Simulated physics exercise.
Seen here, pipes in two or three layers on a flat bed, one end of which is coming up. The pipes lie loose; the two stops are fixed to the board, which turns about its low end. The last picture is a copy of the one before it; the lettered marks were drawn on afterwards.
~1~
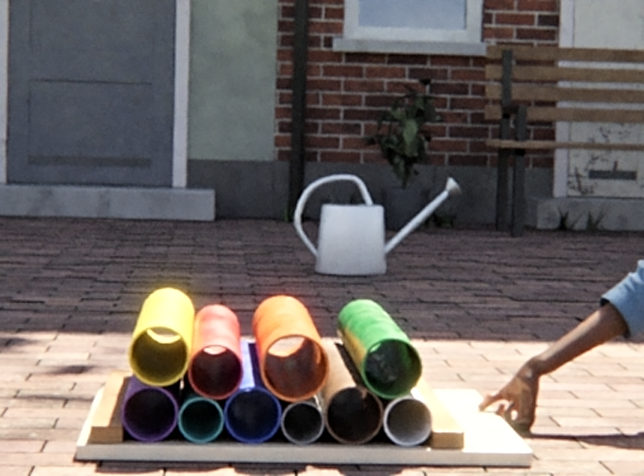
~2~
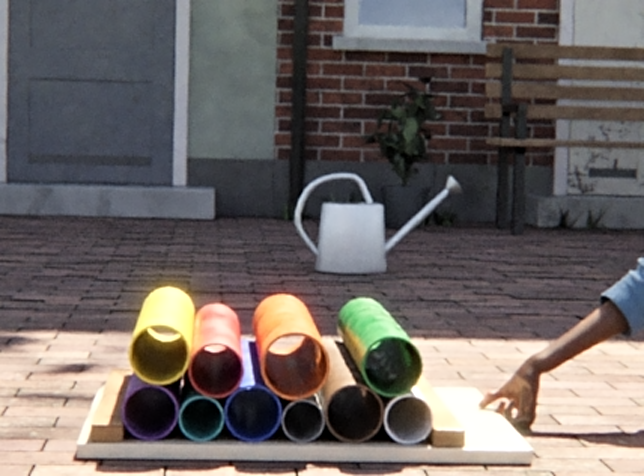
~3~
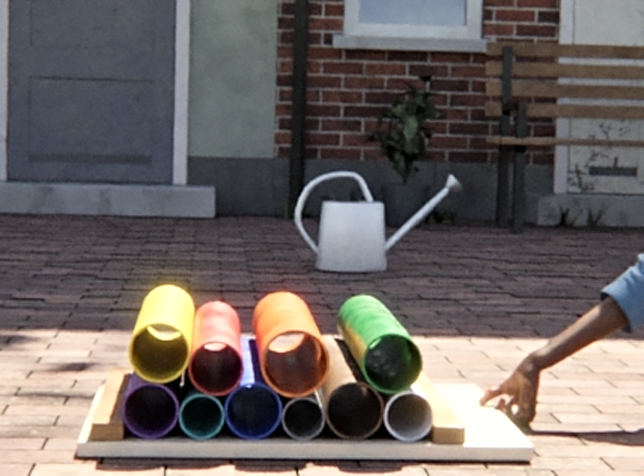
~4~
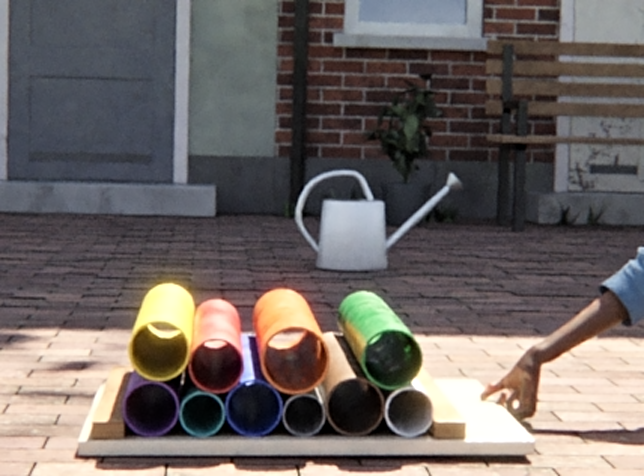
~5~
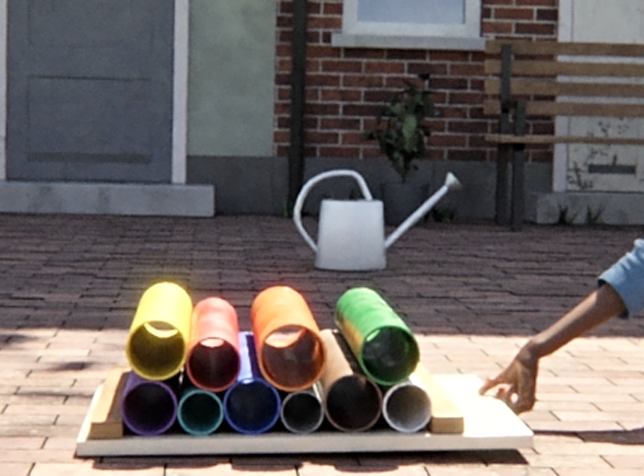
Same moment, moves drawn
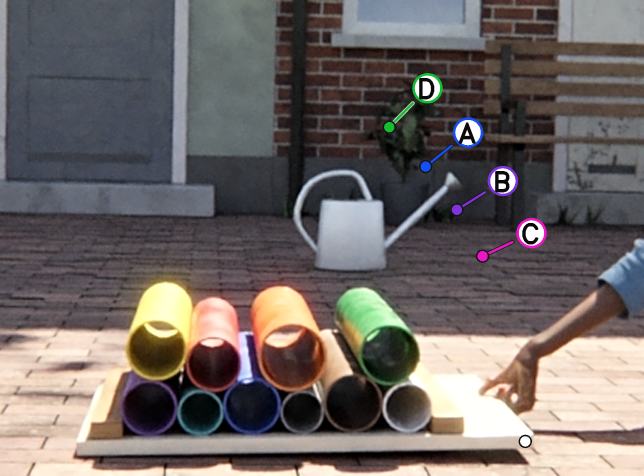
A hand and blue-sleeved arm reach in from the right to the end of a pale board on a sunny brick pavement, seen from the front at a low height. Yellow, red, orange and green pipes rest atop purple, turquoise, blue, grey, brown and white ones, before a white watering can, brick wall and bench. The hand lifts the board's right end very slightly, the pipes barely shifting.
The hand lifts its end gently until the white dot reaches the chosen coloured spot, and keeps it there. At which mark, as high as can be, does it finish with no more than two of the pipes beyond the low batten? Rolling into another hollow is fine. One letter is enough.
At most to B.
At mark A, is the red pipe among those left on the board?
No, with A.
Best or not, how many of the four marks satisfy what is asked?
The number is two.
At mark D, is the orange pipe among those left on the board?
No, with D.
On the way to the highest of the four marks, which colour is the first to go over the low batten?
First is the yellow one.
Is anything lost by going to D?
Yes.
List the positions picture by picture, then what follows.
The first picture shows purple pipe (150, 413); turquoise pipe (201, 420); blue pipe (253, 414).
The second picture shows blue pipe (253, 413); grey pipe (303, 420).
The third picture shows board (298, 409); green pipe (392, 363); red pipe (216, 368).
The fourth picture shows board (299, 405); purple pipe (151, 409); turquoise pipe (202, 414).
The fifth picture shows board (297, 403); purple pipe (149, 408); turquoise pipe (200, 413).
On the marked copy, A at (426, 167); B at (457, 209); C at (483, 256); D at (389, 127); the white dot at (525, 442).
Following B. Soon after the start, board at 19°.
Later, board at 33°.
In the end, board at 33°, two over the low batten (red, yellow).
As for the rest, A five over the low batten; C two over the low batten (red, yellow); D five over the low batten.
